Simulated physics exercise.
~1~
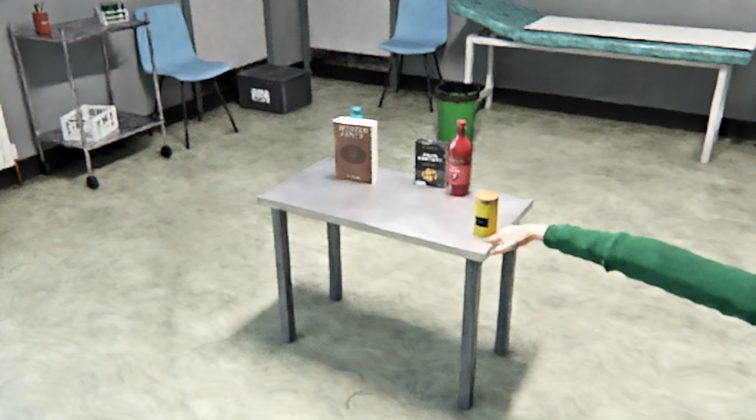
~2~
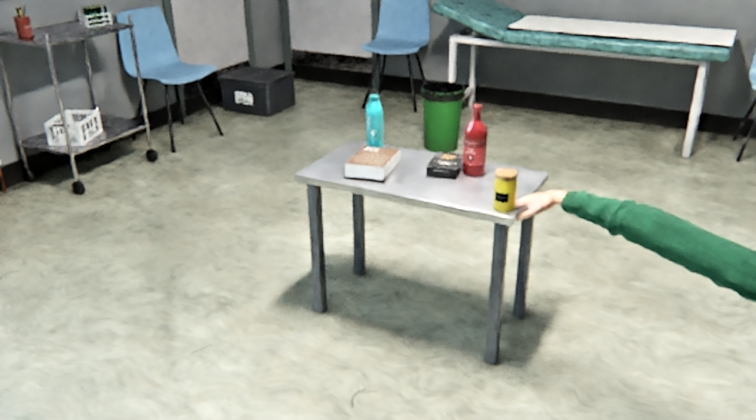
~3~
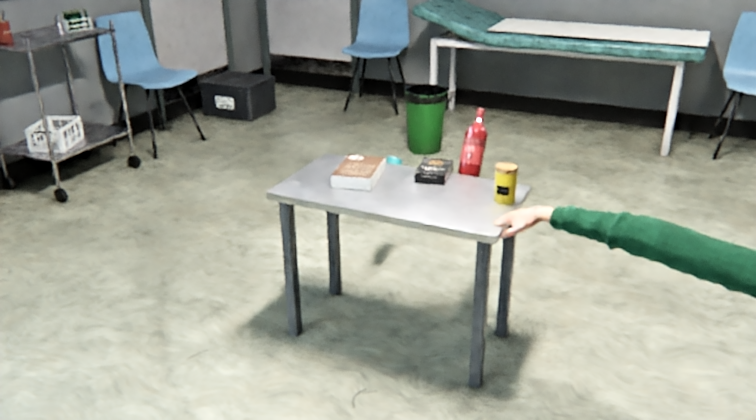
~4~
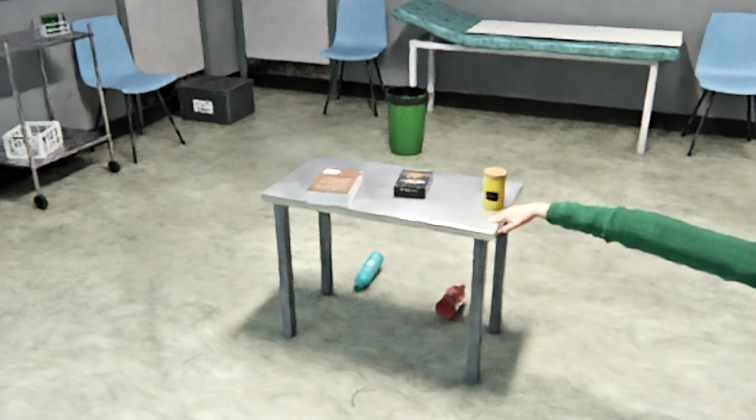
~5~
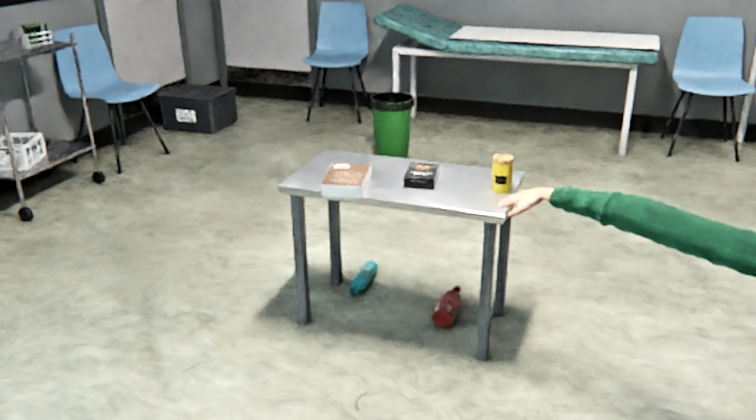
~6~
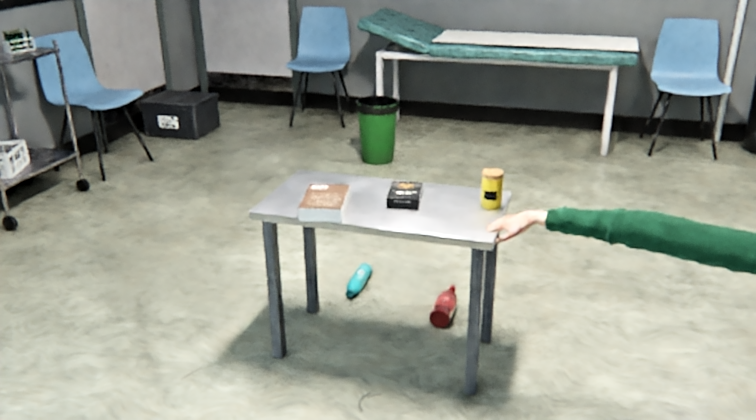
A green-sleeved arm jerked a small table back and forth, knocking the brown book and black packet flat, and then the turquoise and red bottles fell to the floor, while the yellow jar stayed standing near the table's corner.
